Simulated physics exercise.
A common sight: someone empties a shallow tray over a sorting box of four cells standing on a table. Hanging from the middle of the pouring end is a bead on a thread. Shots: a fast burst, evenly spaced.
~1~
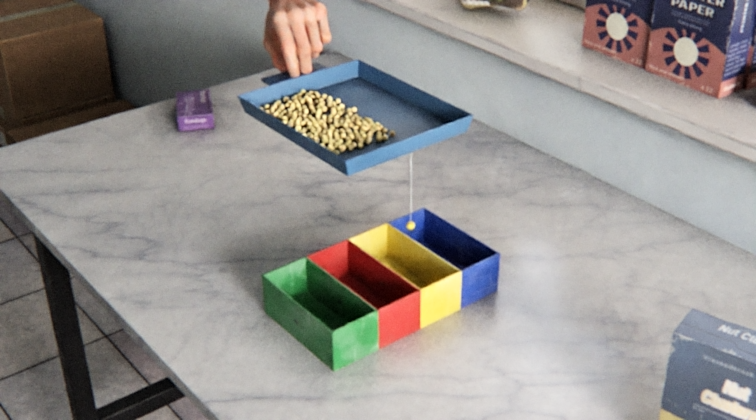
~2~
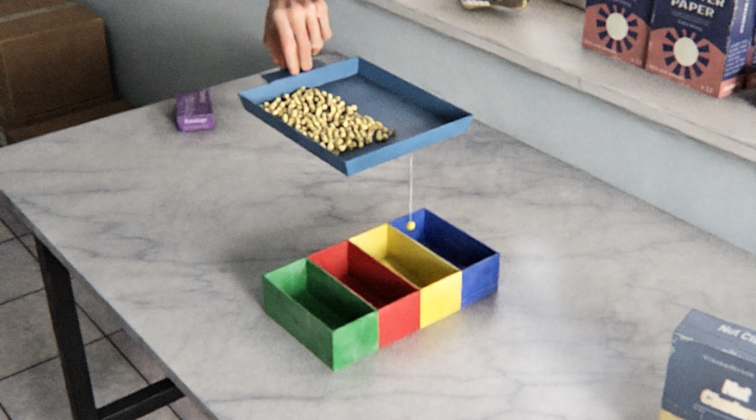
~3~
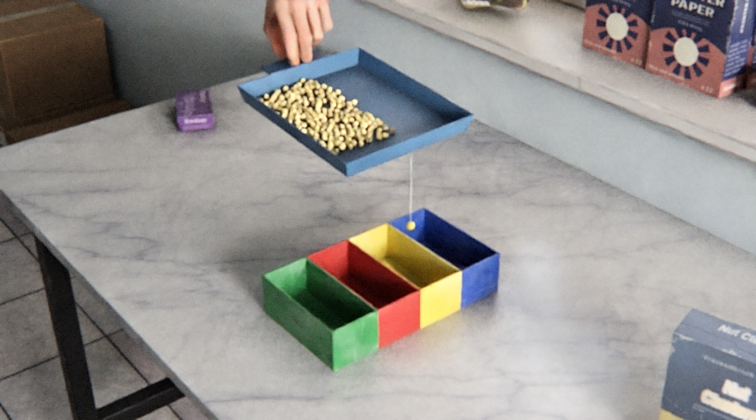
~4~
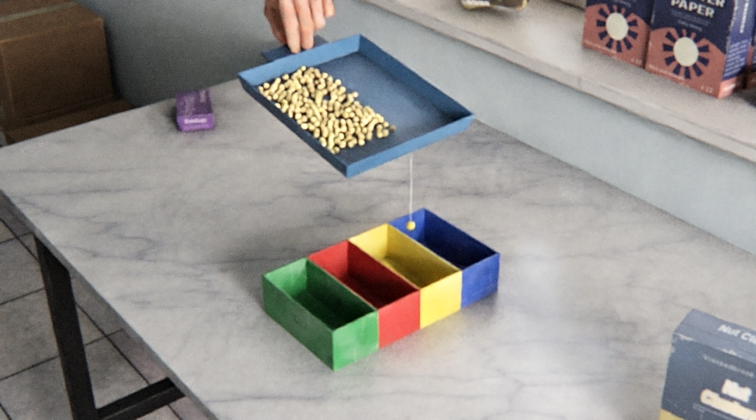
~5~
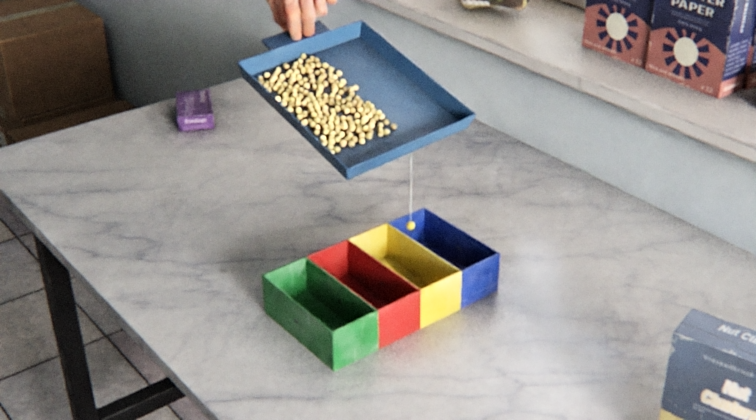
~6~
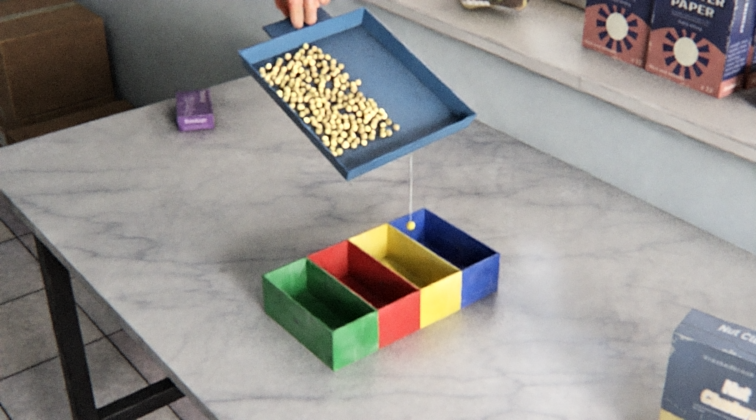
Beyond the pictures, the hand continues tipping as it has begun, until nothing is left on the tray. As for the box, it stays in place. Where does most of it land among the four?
Most of it lands in the red cell.
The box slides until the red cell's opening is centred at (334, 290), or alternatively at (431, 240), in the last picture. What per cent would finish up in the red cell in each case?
Close to 10 in a hundred first, close to 10 in a hundred second.
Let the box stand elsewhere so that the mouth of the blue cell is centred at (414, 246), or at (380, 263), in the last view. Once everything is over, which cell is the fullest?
For the first spot the answer is the yellow one, and for the second spot it is that blue cell.
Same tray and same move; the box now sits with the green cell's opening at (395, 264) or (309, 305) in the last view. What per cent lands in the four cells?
Roughly 60 % and then 100 %.
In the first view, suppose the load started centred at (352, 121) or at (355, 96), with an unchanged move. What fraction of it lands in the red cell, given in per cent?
The first gives 60 %, the second 50 %.
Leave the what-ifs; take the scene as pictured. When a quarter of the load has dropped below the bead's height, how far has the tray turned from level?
Around 100° at that moment.
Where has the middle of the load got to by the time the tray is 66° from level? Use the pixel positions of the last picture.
I'd put it at about (372, 157).
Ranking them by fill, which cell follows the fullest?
Yellow.
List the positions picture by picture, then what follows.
Corners of the pouring end (347, 158) and (467, 115), level; middle of the load (321, 123), soya beans; bead on its thread (411, 226); green cell (355, 337); red cell (399, 316); yellow cell (441, 296); blue cell (480, 277), in the first picture.
Corners of the pouring end (347, 158) and (467, 114), level; middle of the load (321, 122), in the second picture.
Corners of the pouring end (348, 160) and (468, 114), tipped barely, lowest at the left corner; middle of the load (321, 117), in the third picture.
Corners of the pouring end (348, 162) and (469, 114), tipped a little, lowest at the left corner; middle of the load (321, 110), in the fourth picture.
Corners of the pouring end (349, 165) and (470, 113), tipped clearly, lowest at the left corner; middle of the load (322, 104), in the fifth picture.
Corners of the pouring end (350, 167) and (471, 113), tipped clearly, lowest at the left corner; middle of the load (324, 101), roughly half on the move; green cell (355, 337); red cell (399, 316); yellow cell (441, 296); blue cell (480, 277), in the sixth picture.
Just after the last frame, tray tipped steeply; almost all on the tray; just a few in the red cell; about a tenth falling or outside the box.
A moment on, tray tipped past a quarter turn; roughly a quarter on the tray; roughly a third in the red cell; about a tenth in the yellow cell; just a few in the blue cell; roughly a third falling or outside the box.
Further on, tray tipped past a quarter turn; roughly two thirds in the red cell; roughly a third in the yellow cell; just a few in the blue cell; just a few falling or outside the box.
When it is over, tray tipped past a quarter turn; roughly two thirds in the red cell; roughly a third in the yellow cell; just a few in the blue cell; not one in the green cell; just a few outside the box.
